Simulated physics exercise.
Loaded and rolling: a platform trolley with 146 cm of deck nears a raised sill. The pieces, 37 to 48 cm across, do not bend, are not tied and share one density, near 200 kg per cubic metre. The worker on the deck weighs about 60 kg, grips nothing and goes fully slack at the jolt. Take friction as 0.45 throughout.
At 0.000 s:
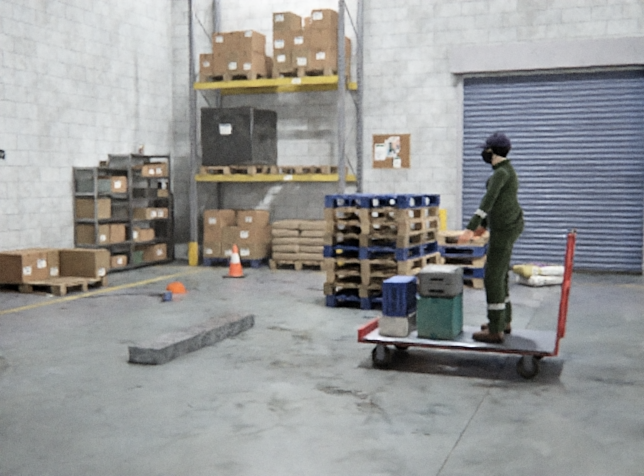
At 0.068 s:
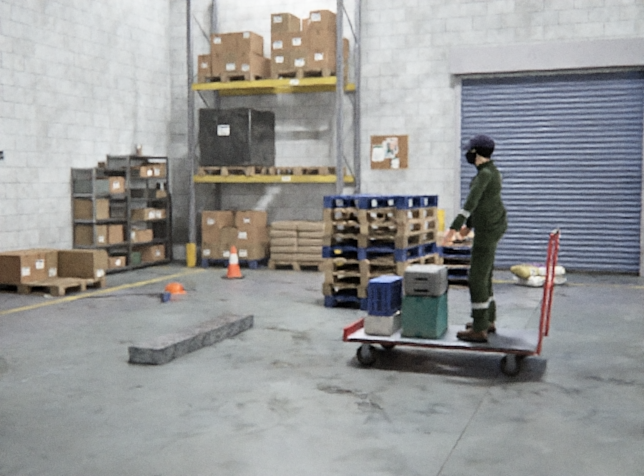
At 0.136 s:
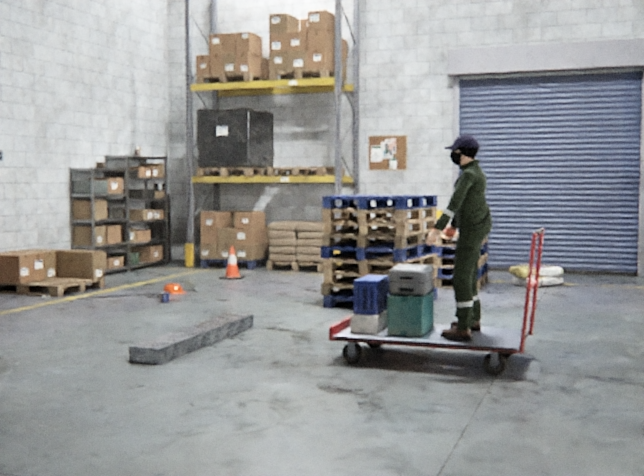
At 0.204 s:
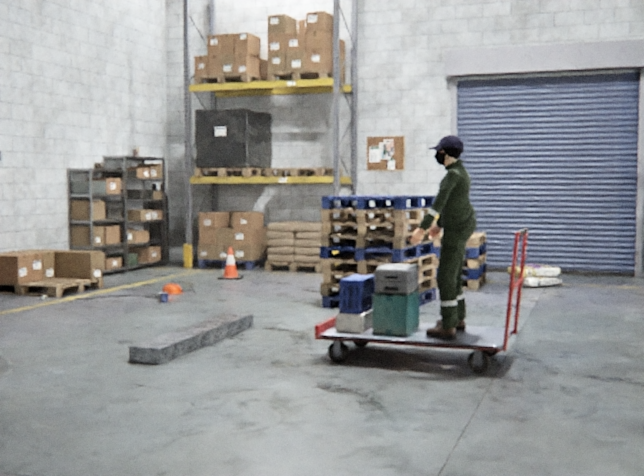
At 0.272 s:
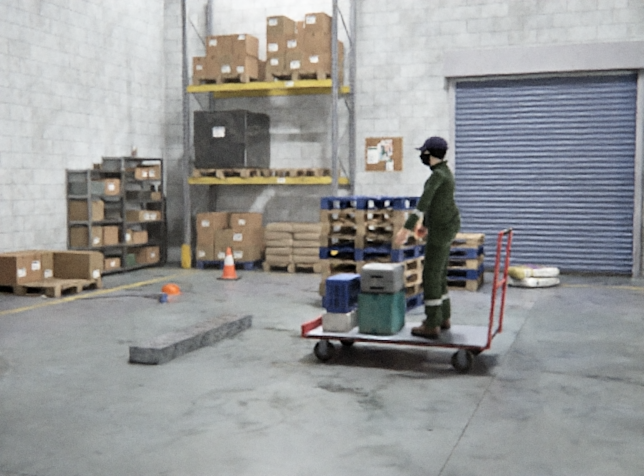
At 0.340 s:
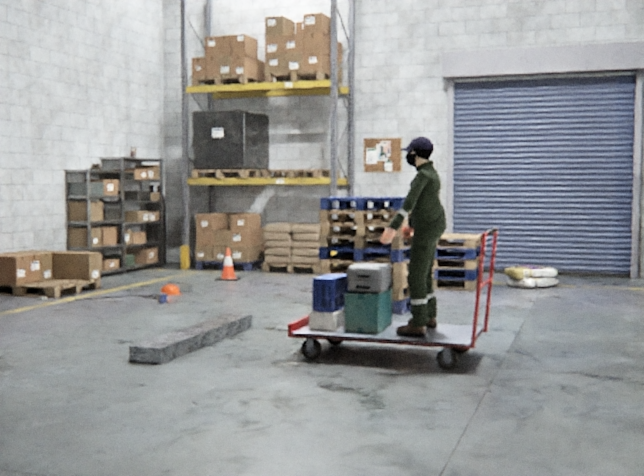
At first, a masked worker in dark green coveralls and a cap stands on a flat trolley behind a few stacked crates, facing left with arms held forward. The trolley rolls steadily left across the warehouse floor, carrying worker and crates together, and the gap to a low grey sill narrows.
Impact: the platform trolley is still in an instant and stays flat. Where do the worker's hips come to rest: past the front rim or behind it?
The worker's hips stay over the deck at this speed.
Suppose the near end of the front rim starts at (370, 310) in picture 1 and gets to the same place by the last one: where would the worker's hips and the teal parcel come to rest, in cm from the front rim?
Then hips 100 behind, teal 40 behind.
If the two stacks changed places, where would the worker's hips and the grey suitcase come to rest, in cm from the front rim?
Then hips 50 behind, grey 40 past.
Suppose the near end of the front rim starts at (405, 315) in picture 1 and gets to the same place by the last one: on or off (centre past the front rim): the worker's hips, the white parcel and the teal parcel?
In that case hips off, white on, teal on.
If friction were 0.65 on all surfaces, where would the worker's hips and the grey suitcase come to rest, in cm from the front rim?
Then hips 60 behind, grey 10 behind.
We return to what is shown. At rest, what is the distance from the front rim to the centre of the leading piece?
Some 90 cm past it.
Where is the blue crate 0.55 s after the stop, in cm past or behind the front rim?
About 50 cm past the rim.
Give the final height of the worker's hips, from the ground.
Some 65 cm up.
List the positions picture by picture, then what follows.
In the first picture, hips (505, 228), teal parcel (441, 314), rim corner (359, 338); 160 cm still to roll.
In the second picture, hips (489, 228), teal parcel (426, 313), rim corner (345, 337); 148 cm still to roll.
In the third picture, hips (473, 227), teal parcel (411, 312), rim corner (331, 336); 136 cm still to roll.
In the fourth picture, hips (458, 227), teal parcel (396, 311), rim corner (317, 334); 124 cm still to roll.
In the fifth picture, hips (442, 227), teal parcel (382, 310), rim corner (303, 333); 112 cm still to roll.
In the sixth picture, hips (428, 227), teal parcel (369, 309), rim corner (290, 332); 100 cm still to roll. Speed about 1.8 m/s.
The wheels strike at 0.90 s.
After 1.45 s the worker's hips are 59 cm behind the rim, near (262, 276) in the last picture's view.
After 1.90 s the worker's hips are 60 cm behind the rim, near (263, 277) in the last picture's view.
Final state at 2.8 s, past the rim, blue crate and grey suitcase; behind it, white parcel, teal parcel and the worker's hips.
